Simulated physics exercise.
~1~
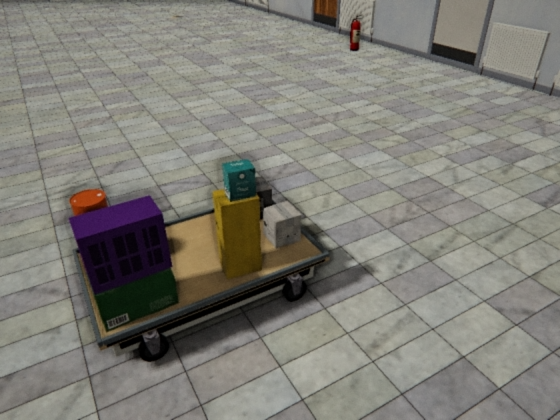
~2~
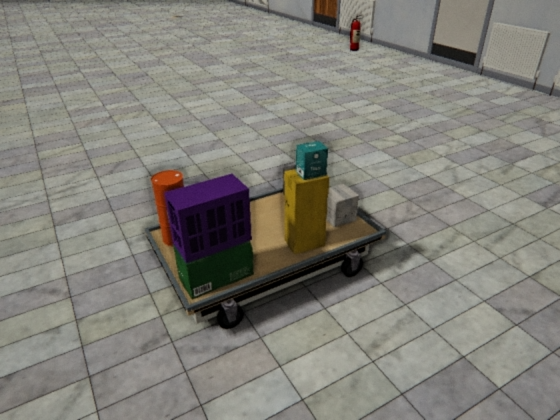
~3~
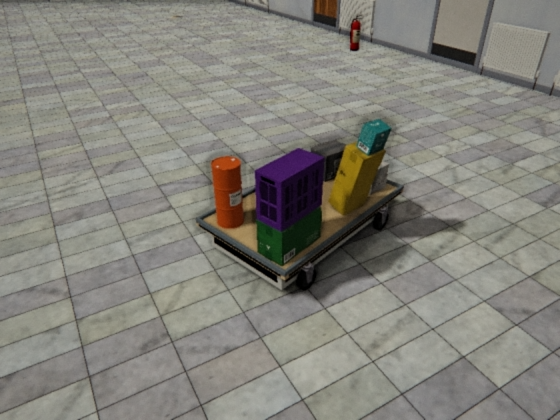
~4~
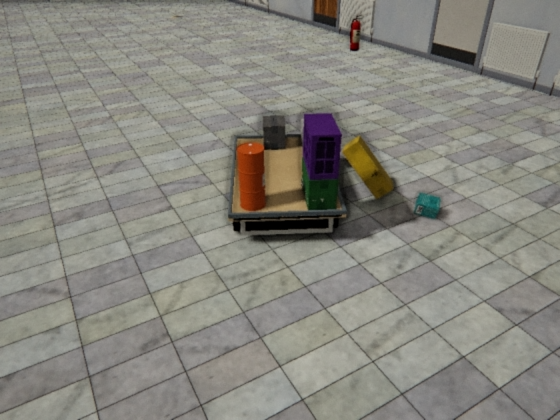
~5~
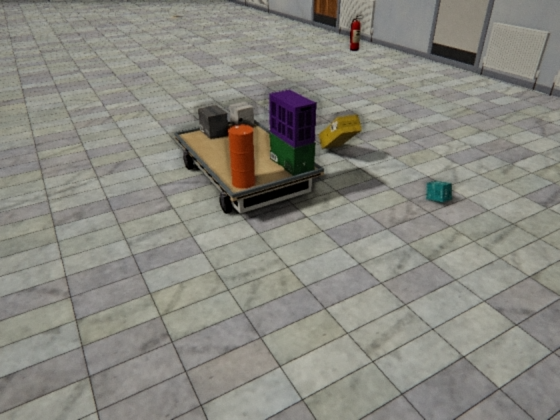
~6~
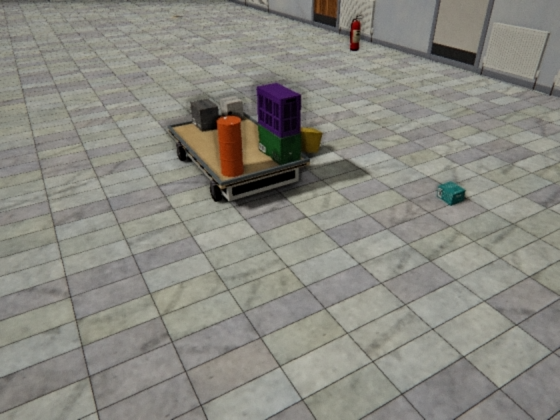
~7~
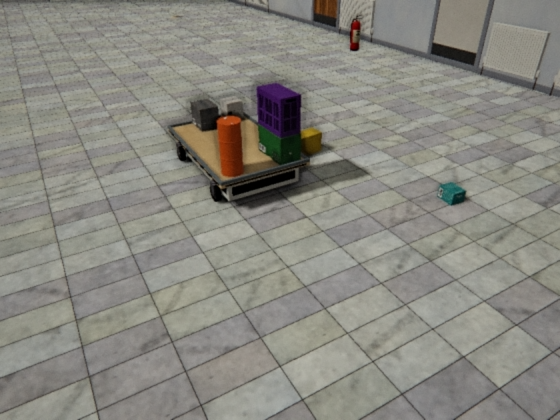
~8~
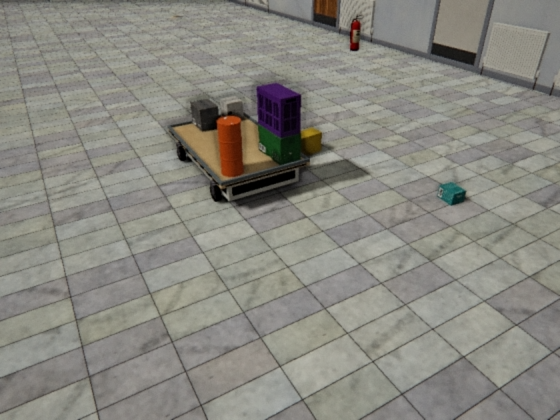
At first, a flat cart carrying an orange canister, a purple crate on a green parcel, a turquoise box on a tall yellow box, and grey and white parcels rolls rightward across a tiled floor. As it curves away from the viewer, the yellow box leans outward and the turquoise box tips with it. Both topple over the right edge, the turquoise box landing farther out. The cart keeps turning and rolls back to the left, then stops. It ends still, with the canister and crate upright aboard and the two fallen boxes on the floor.
